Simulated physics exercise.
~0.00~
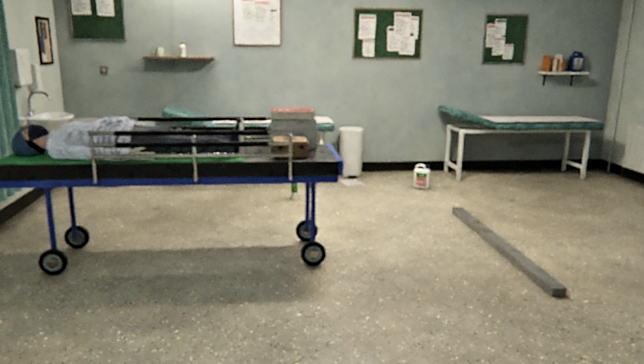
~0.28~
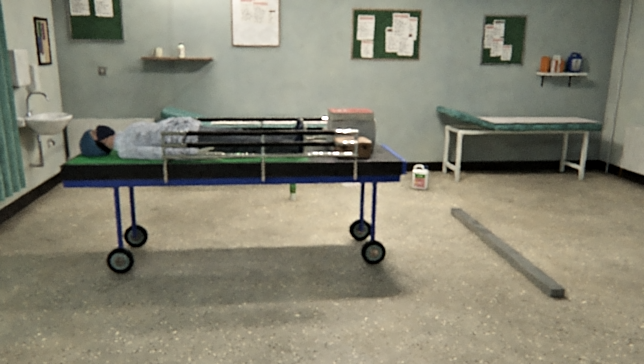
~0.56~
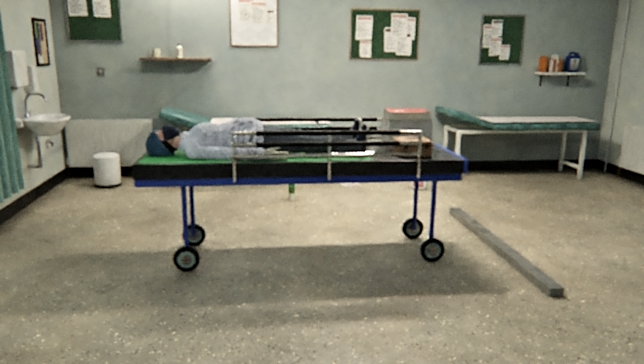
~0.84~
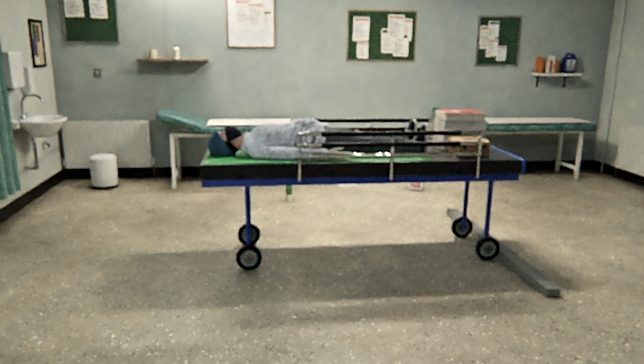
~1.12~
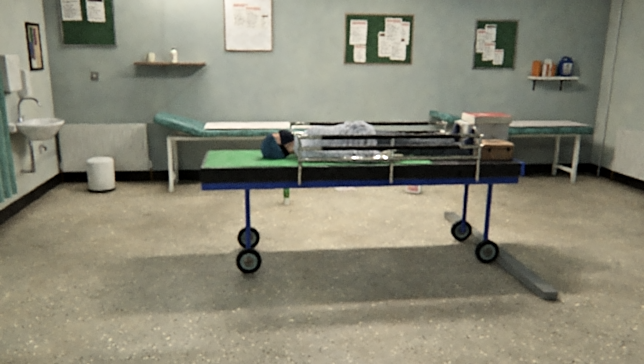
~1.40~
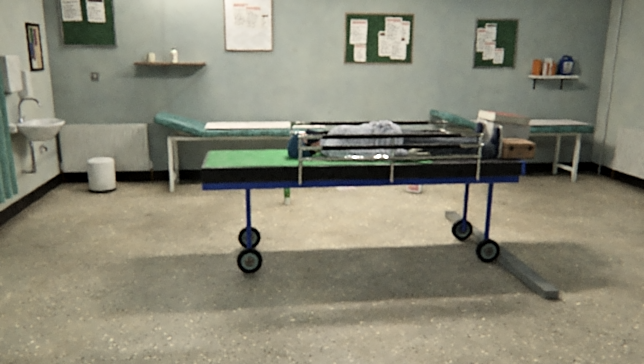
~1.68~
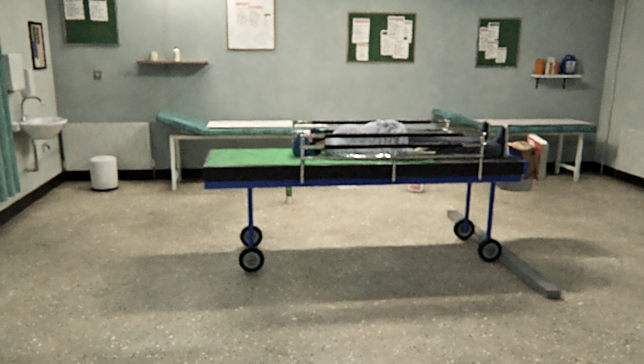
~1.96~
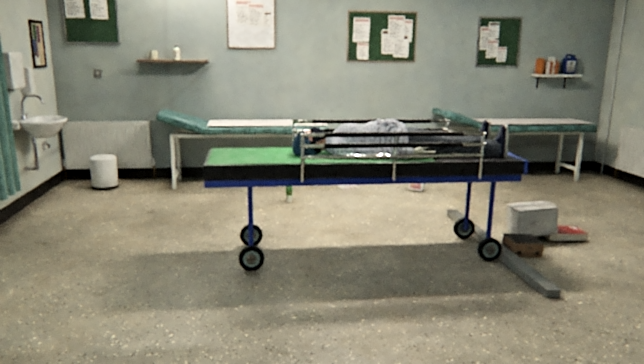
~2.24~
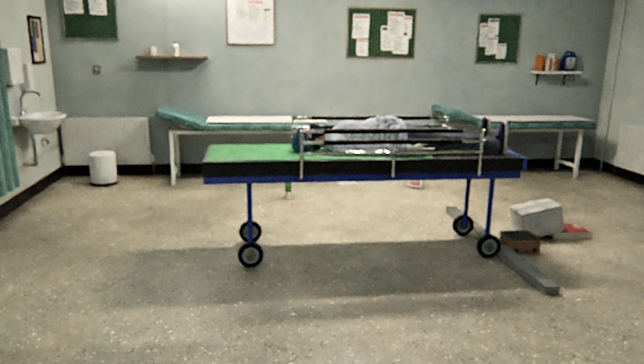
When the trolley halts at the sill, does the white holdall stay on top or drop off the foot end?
The white holdall drops off. It slides past the foot end, turns over as it falls and ends up on the floor by the sill.
